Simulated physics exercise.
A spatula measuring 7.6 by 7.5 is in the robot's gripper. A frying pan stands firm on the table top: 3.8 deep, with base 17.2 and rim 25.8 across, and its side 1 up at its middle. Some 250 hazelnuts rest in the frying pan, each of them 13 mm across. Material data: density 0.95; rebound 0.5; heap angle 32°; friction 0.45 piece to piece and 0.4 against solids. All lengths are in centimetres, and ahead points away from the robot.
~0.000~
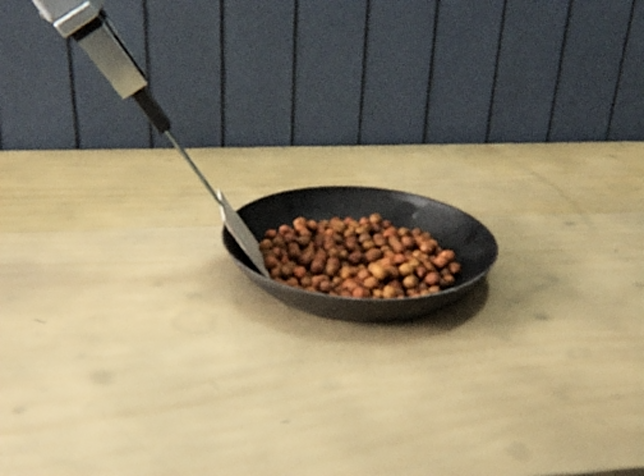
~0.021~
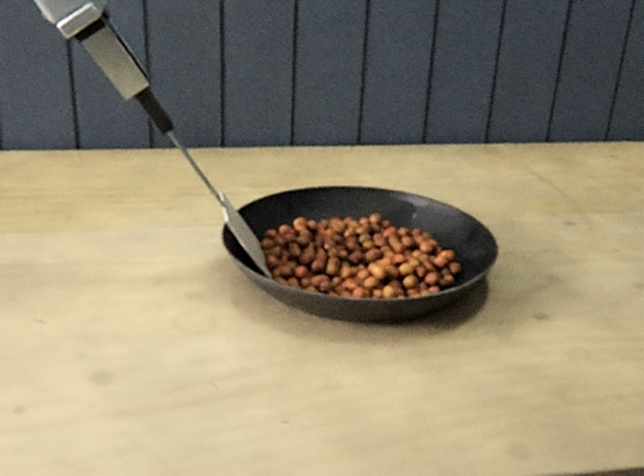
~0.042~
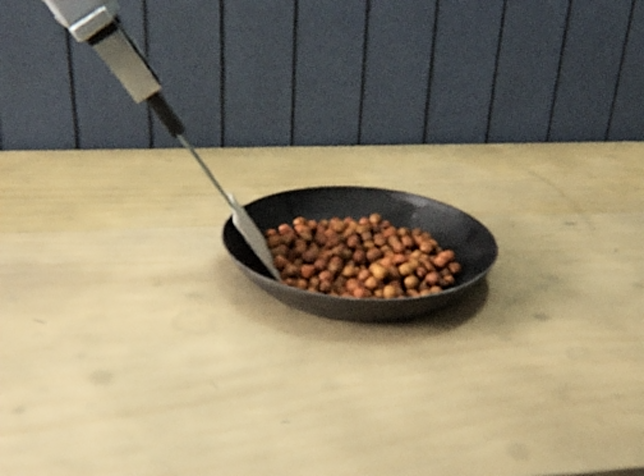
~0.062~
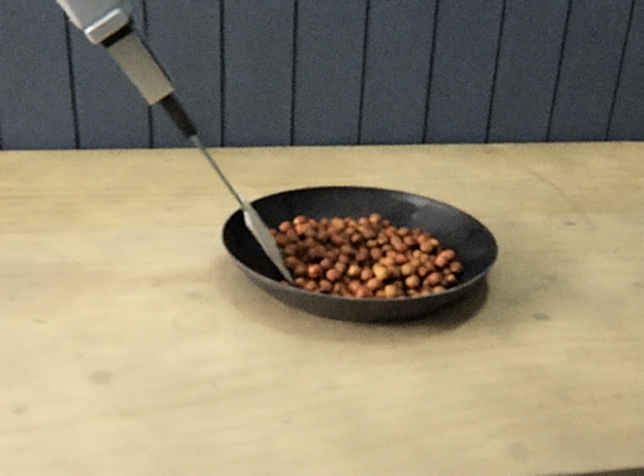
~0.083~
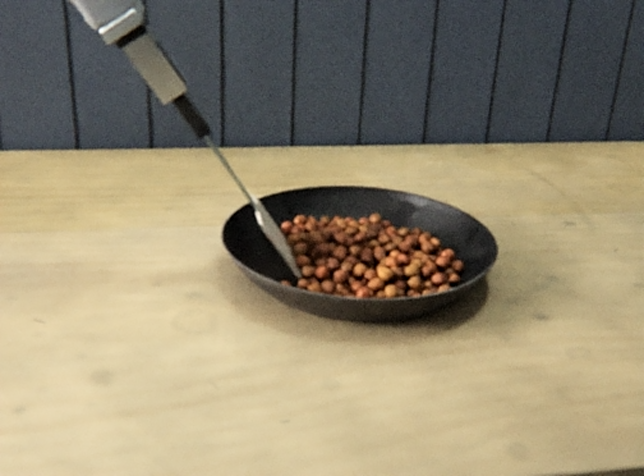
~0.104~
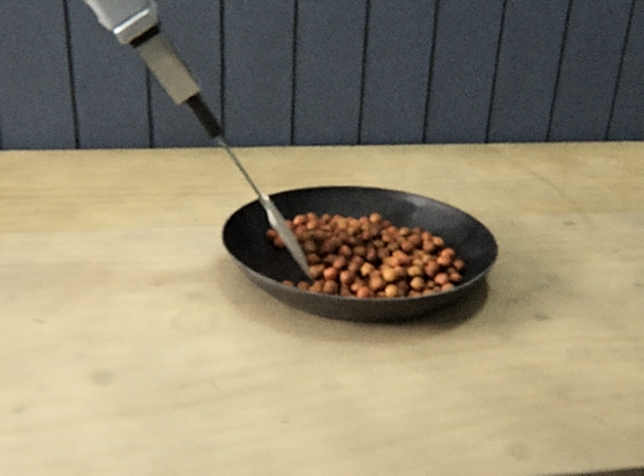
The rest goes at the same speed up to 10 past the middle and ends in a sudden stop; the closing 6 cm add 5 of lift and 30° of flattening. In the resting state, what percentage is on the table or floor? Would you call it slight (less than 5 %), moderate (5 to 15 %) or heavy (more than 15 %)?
I would call it moderate, 5 to 15 %.
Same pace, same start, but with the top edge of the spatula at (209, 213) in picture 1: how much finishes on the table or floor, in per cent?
Around 10 percent ends up on the table or floor.
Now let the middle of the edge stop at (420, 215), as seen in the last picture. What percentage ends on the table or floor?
Approximately 0 per cent, I reckon.
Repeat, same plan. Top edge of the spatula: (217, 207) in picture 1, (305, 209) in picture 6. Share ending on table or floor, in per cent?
It comes to something like 20 %, give or take.
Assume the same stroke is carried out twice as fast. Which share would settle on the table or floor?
Approx. 25 per cent.
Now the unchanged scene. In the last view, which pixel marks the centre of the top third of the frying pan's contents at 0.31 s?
(439, 236).
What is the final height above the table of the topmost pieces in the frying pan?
Height at rest: Roughly 4.0 cm.
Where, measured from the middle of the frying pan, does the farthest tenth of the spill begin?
Roughly 45 cm.
After 0.21 s, sloping 57°, highest piece 5 above the table; 247 in the frying pan.
After 0.31 s, sloping 46°, highest piece 5 above the table; 247 in the frying pan.
After 0.57 s, sloping 27°, highest piece 4 above the table; 221 in the frying pan, 26 on the table or floor.
After 1.62 s, sloping 27°, highest piece 4 above the table; 221 in the frying pan, 26 on the table or floor.
At rest, 221 in the frying pan, 26 on the table or floor. That is 11 % on the table or floor.
